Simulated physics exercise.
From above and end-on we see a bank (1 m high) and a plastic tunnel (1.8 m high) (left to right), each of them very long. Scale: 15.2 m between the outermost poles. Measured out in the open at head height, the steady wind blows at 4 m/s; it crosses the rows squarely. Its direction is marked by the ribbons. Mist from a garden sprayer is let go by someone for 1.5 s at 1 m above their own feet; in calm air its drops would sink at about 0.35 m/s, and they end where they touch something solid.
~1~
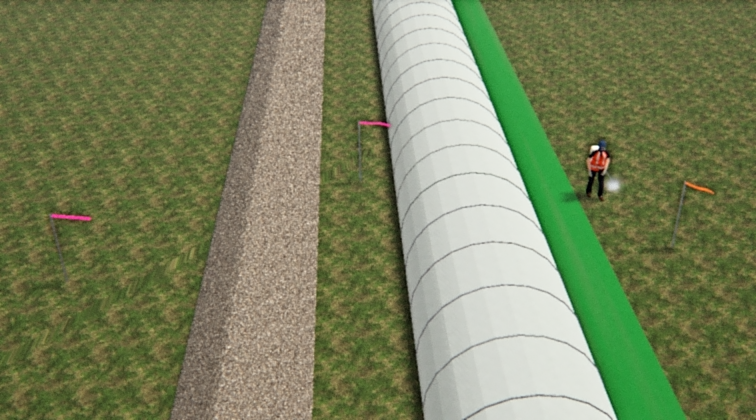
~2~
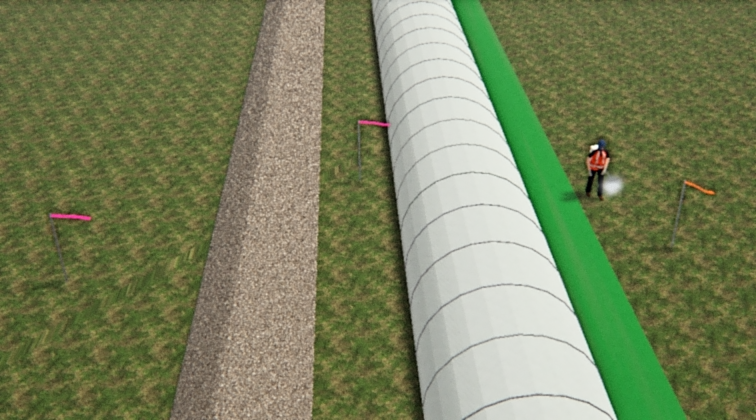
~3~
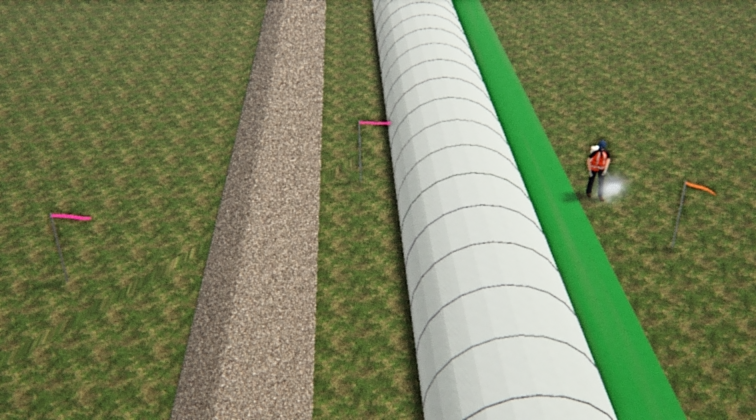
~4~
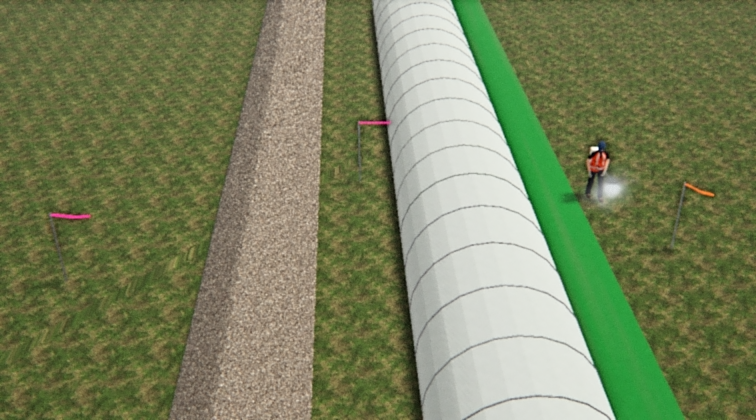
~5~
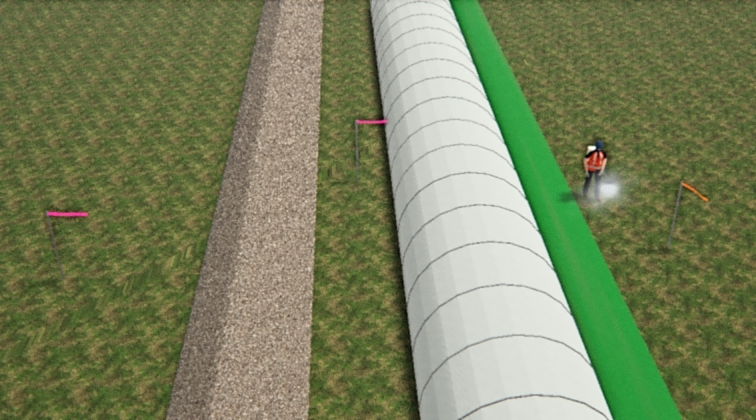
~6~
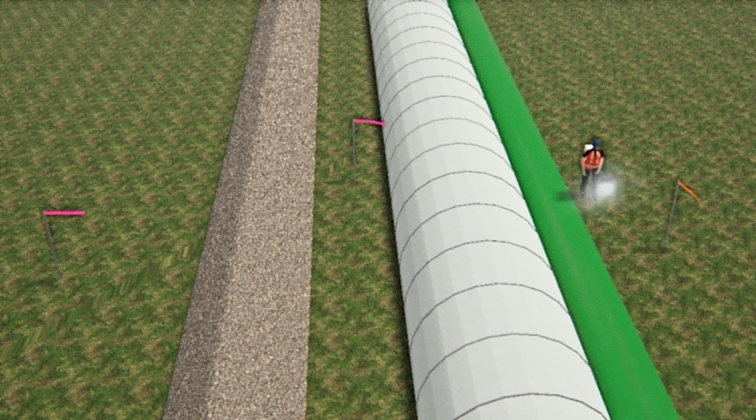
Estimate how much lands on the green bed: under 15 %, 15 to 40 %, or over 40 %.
I would say above 40 % lands there.
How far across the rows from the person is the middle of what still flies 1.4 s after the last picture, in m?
I'd put it at close to 0.5 metres.
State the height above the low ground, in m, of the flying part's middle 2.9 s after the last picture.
About 0.8 m high.
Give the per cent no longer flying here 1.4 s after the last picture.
Roughly 15 in a hundred.
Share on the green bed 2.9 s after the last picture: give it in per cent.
I'd say somewhere near 25 %.
Then, 1.4 s after the last picture, 7 % lies on the green bed; 13 % has touched down or left; the middle of what still flies is 0.7 m above the low ground, near (591, 192).
Then, 2.9 s after the last picture, 25 % lies on the green bed; 38 % has touched down or left; the middle of what still flies is 0.7 m above the low ground, near (580, 193).
Then, 6.9 s after the last picture, 50 % lies on the green bed; 79 % has touched down or left; the middle of what still flies is 0.7 m above the low ground, near (584, 192).
Then, 18.9 s after the last picture, 57 % lies on the green bed; 100 % has touched down or left.
Then, 43.9 s after the last picture, 57 % lies on the green bed; 100 % has touched down or left.
